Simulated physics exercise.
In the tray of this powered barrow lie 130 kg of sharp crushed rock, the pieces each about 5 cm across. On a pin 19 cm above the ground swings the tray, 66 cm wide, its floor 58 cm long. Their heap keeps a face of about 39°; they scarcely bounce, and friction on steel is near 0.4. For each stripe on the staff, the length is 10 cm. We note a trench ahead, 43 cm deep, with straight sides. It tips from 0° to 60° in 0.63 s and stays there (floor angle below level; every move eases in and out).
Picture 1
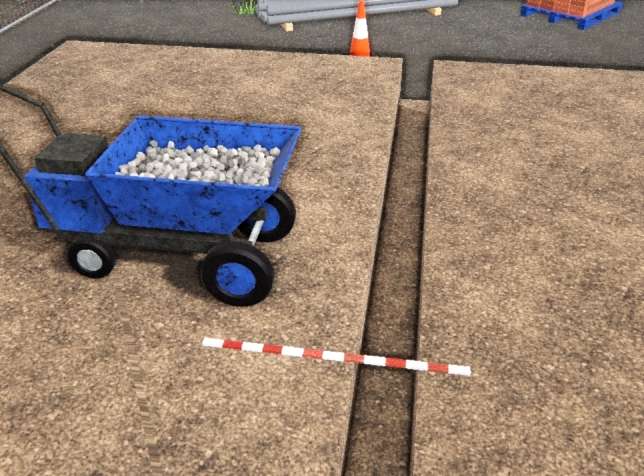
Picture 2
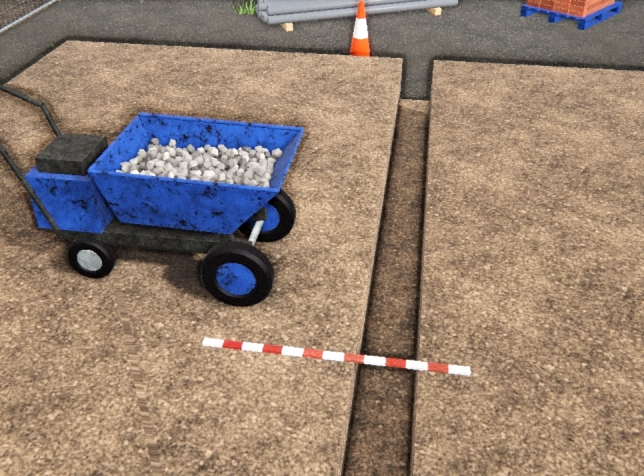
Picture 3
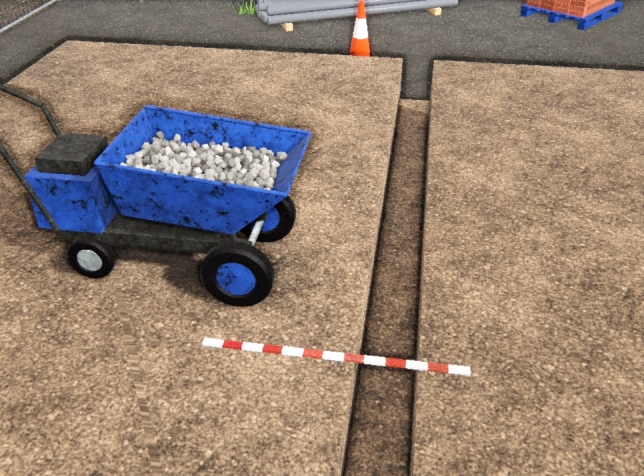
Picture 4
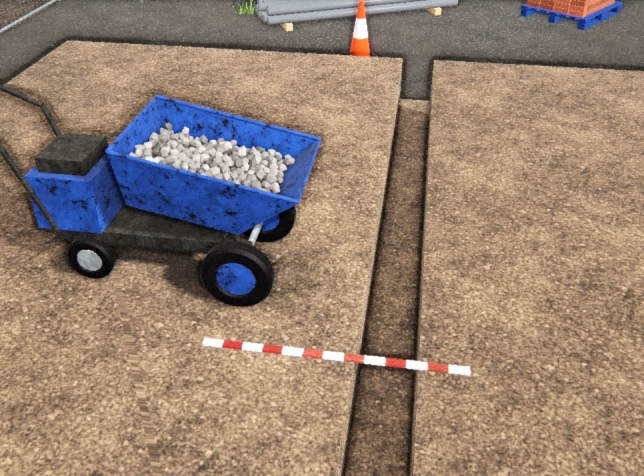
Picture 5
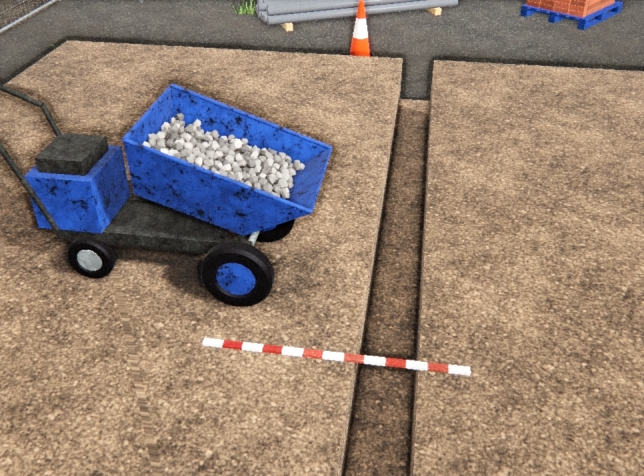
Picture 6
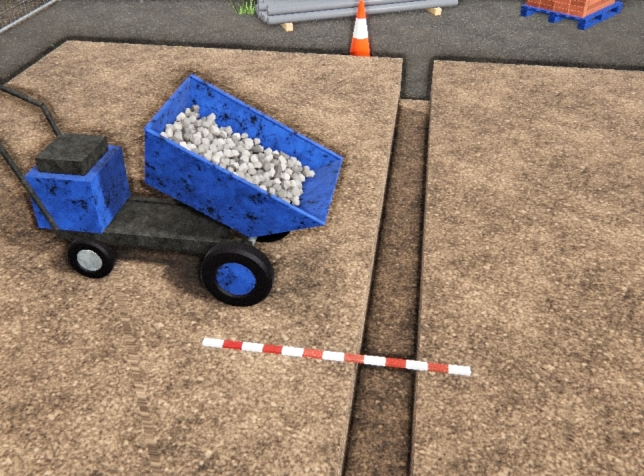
A blue tray full of pale stones tilted slowly, then faster, on a small wheeled barrow, its back end rising and its front dipping toward the narrow trench while the wheels stayed put.
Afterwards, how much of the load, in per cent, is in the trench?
About 46 per cent.
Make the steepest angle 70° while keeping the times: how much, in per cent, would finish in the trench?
Then close to 85 per cent.
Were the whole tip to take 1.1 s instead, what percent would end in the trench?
35 %.
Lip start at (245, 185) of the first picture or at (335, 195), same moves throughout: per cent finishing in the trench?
I'd expect some 40 per cent, then some 15.
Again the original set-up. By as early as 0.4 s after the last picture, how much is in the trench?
Roughly 5% by that time.
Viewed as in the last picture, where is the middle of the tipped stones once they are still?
The tipped stones centre close to (397, 337).
Then, 0.2 s after the last picture the floor is at 50°, 100 % in the tray; the foremost stones are at (327, 221).
Then, 0.4 s after the last picture the floor is at 60°, 96 % in the tray, 1 % short of the trench, 3 % in the trench; the foremost stones are at (390, 266).
Then, 0.8 s after the last picture the floor is at 60°, 62 % in the tray, 1 % short of the trench, 32 % in the trench, 5 % past the trench; the foremost stones are at (479, 299).
Then, 2.7 s after the last picture the floor is at 60°, 48 % in the tray, 46 % in the trench, 6 % past the trench; the foremost stones are at (527, 294).
